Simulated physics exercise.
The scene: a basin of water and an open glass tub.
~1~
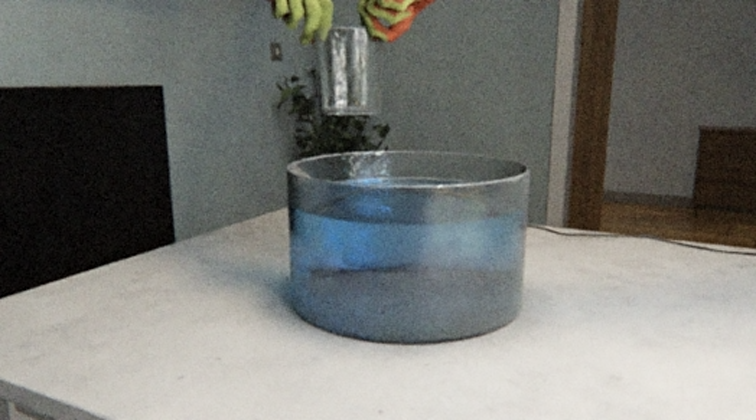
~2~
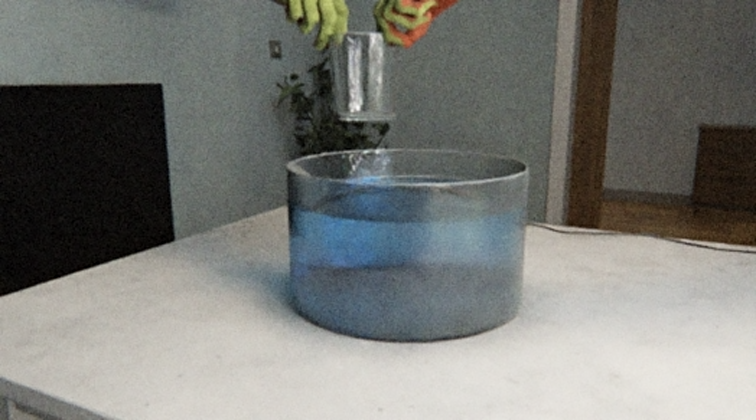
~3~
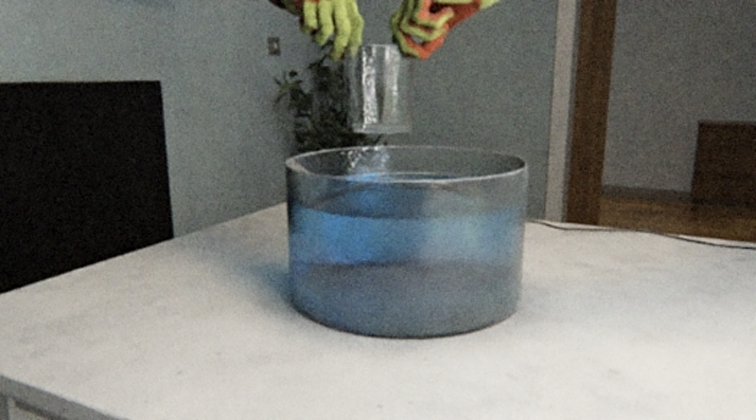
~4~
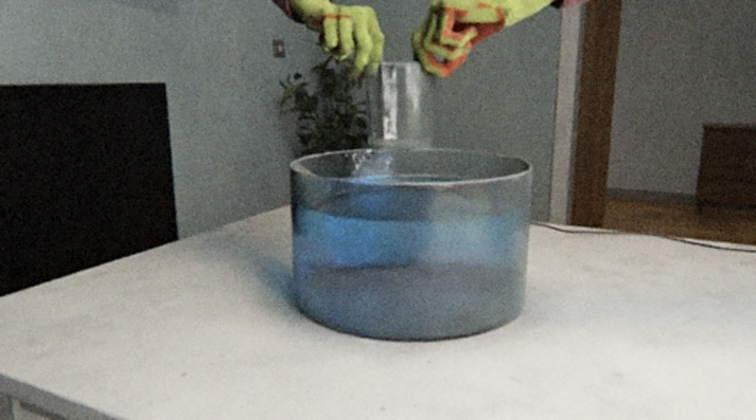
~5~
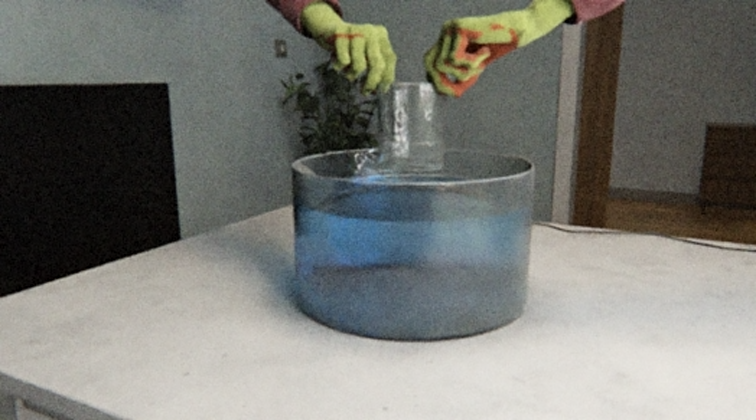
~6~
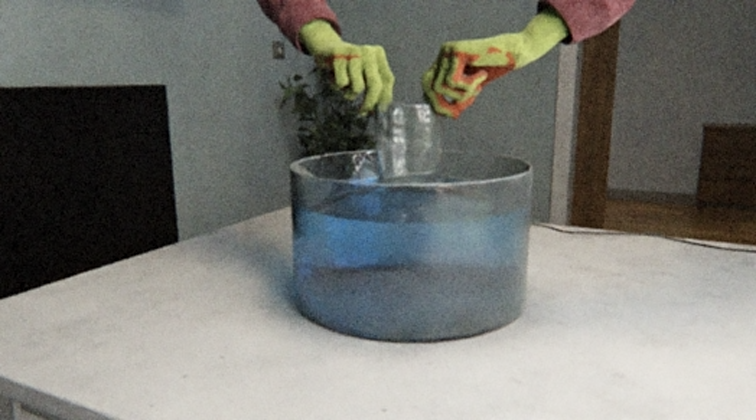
In a dim room with grey-blue walls, seen from slightly above a pale tabletop, a dark panel stands at left and a brown door frame at right. A wide, clear basin of bluish water sits on the table, a leafy plant behind it. Two hands in yellow-green and orange gloves lower an empty clear tub, drifting right, then down inside the basin's rim, just over the water.
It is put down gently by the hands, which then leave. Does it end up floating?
Yes - stays on top.
Shortly, the tub dips into the water.
Then, it bobs and steadies.
At the finish, the tub floats with about half of its side showing.
